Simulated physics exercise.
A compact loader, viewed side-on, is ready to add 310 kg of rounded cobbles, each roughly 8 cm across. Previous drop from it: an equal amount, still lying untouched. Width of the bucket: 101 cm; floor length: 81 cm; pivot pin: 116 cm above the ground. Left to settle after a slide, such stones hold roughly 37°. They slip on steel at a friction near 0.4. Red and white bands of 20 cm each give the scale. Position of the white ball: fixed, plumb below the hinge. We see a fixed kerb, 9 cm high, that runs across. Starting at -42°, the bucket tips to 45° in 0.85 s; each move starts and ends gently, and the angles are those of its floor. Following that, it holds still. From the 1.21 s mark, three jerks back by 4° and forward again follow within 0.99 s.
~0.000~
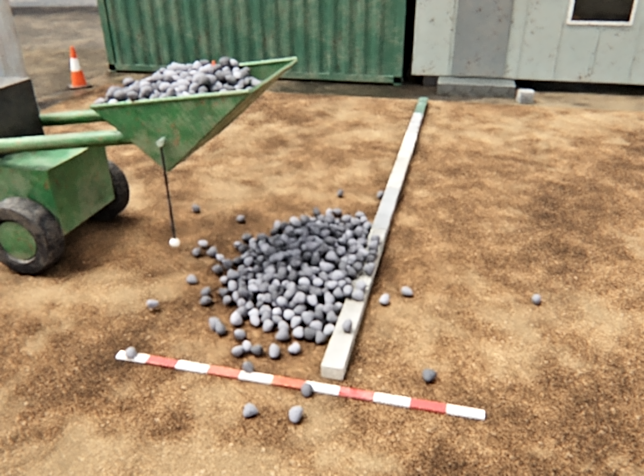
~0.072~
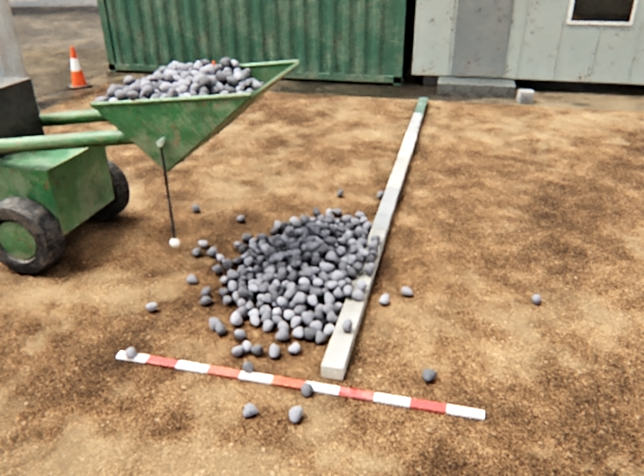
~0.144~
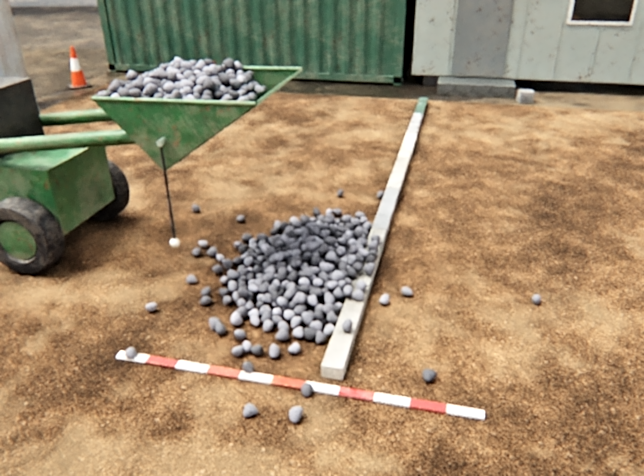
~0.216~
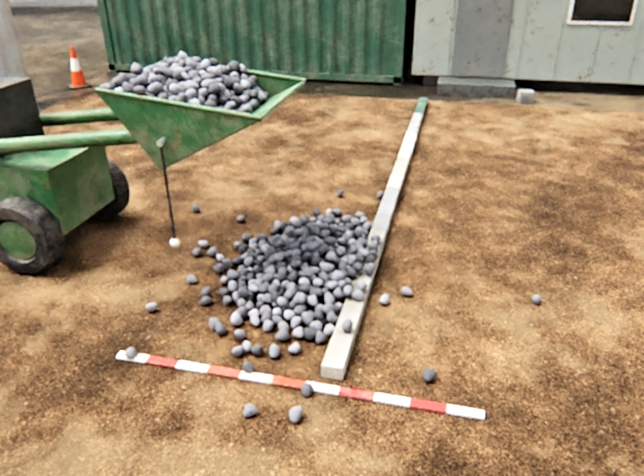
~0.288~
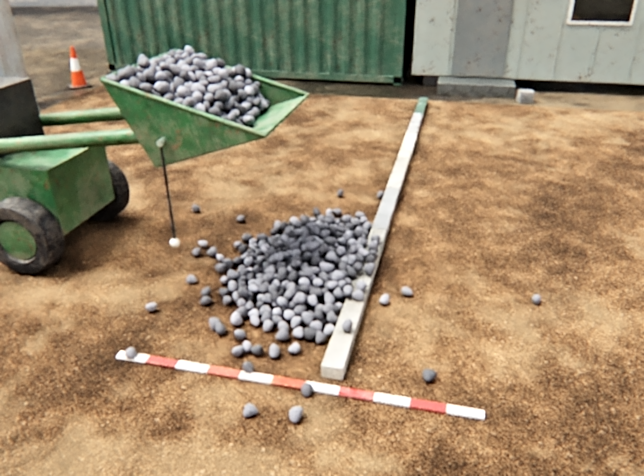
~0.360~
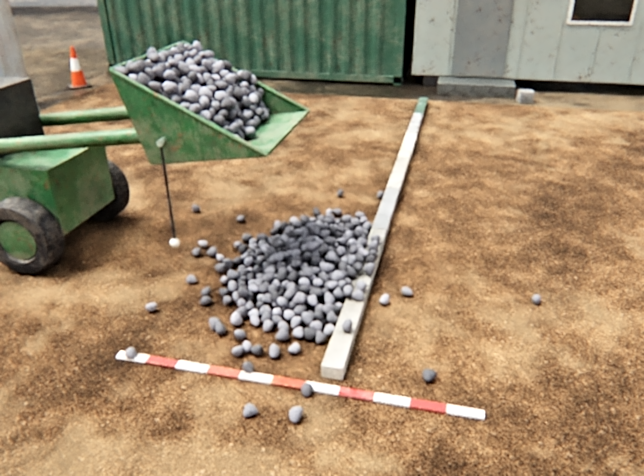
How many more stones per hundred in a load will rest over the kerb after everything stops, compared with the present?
I would say 10 per hundred.
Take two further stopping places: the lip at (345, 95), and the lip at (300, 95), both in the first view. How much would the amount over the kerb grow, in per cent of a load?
Some 80 percent first and 50 percent second.
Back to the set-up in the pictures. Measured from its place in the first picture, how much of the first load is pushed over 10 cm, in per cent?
Close to 15 in a hundred of them.
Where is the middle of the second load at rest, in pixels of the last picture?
Their centre rests close to (302, 253).
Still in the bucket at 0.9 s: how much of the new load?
Roughly 55 per cent of its load.
After 0.6 s the floor is at 32°; in per cent of one load, 100 in the bucket, 100 on this side of the kerb, 1 over the kerb; the foremost stones are at (402, 289).
After 0.9 s the floor is at 45°; in per cent of one load, 53 in the bucket, 147 on this side of the kerb, 1 over the kerb; the foremost stones are at (402, 289).
After 2.7 s the floor is at 45°; in per cent of one load, 0 in the bucket, 190 on this side of the kerb, 11 over the kerb; the foremost stones are at (525, 294).
After 5.1 s the floor is at 45°; in per cent of one load, 0 in the bucket, 190 on this side of the kerb, 11 over the kerb; the foremost stones are at (525, 294). Net gain over the kerb, 10.
